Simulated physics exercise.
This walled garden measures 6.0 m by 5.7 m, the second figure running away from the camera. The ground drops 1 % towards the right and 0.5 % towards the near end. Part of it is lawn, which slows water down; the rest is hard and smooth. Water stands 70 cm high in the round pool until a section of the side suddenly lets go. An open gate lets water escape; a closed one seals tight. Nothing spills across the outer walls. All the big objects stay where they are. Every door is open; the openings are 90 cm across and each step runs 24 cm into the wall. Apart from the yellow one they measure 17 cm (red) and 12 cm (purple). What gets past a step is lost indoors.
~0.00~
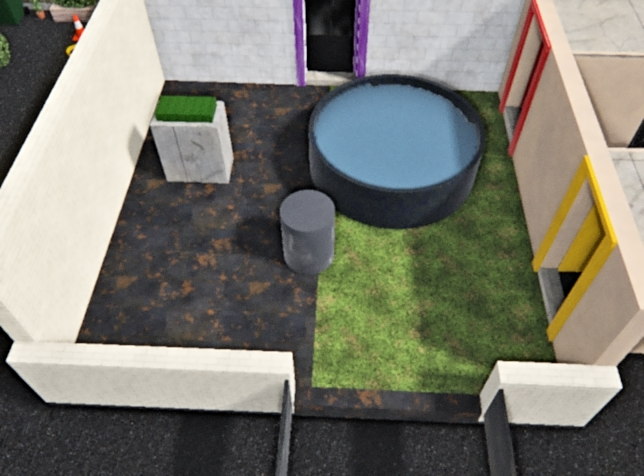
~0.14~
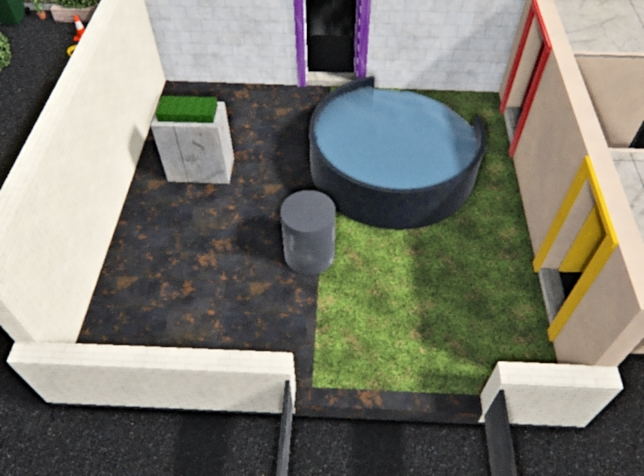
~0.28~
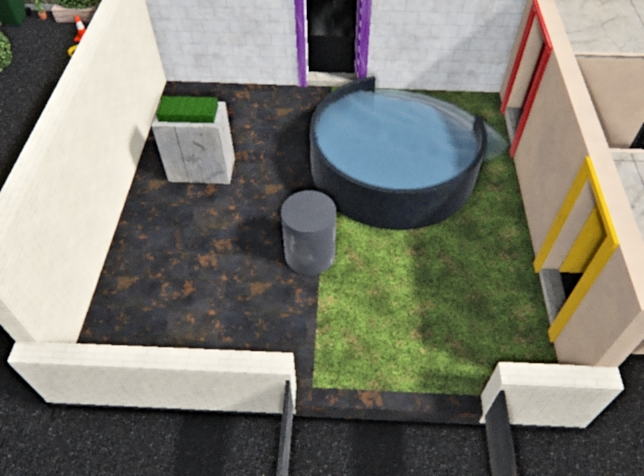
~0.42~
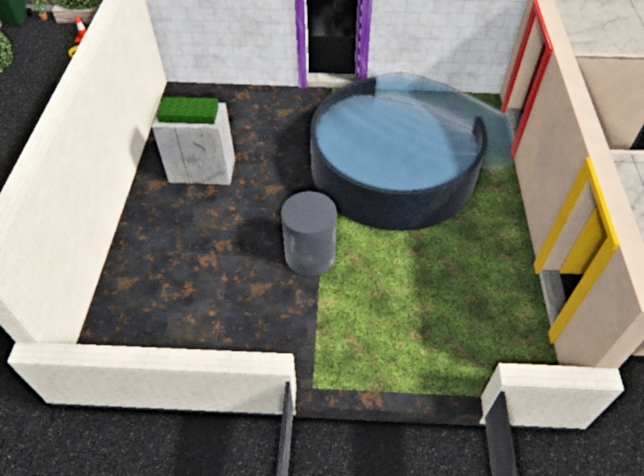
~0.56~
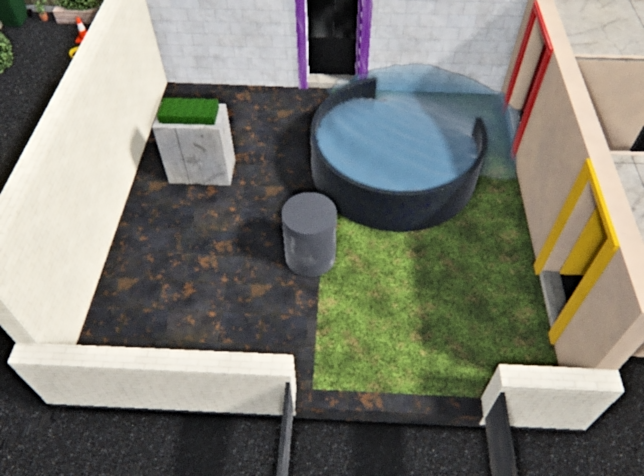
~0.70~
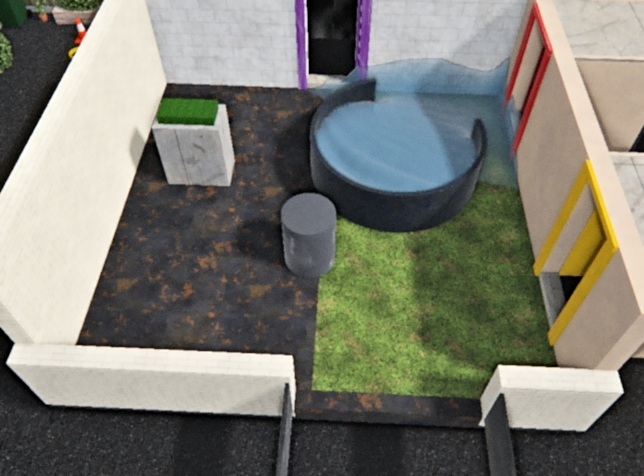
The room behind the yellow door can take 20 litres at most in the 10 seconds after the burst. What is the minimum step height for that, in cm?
Close to 6.5 cm is just enough.
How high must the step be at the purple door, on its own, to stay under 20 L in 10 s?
Roughly 11.5 cm at purple.
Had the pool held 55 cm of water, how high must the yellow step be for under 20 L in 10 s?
Some 5.5 cm.
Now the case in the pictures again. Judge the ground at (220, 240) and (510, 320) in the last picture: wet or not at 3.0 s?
In that order: Dry, under water.
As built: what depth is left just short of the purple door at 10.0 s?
About 6.0 cm.
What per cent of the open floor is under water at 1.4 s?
Some 20 per cent of it.
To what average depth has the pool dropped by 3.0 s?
Some 27 cm.
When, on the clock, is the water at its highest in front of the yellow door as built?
Around 3.0 s.
After 1.4 s water covers 20 % of the floor, deepest (64 cm) near (437, 97); it has not reached the yellow door.
After 3.0 s water covers 50 % of the floor, deepest (34 cm) near (508, 148); 11 cm at the yellow door, 0 litres in over its 11 cm step.
After 10.0 s water covers 100 % of the floor, deepest (14 cm) near (507, 141); 8 cm at the yellow door, 0 litres in over its 11 cm step.
At the yellow door as built, the water arrived by 2.5 s and peaked near 11 cm at 3.0 s.
With a step of 6 cm, 29 litres would have come in within the 10 s; with 7.5 cm, 12 litres. So under 20 litres takes about 6.5 cm.
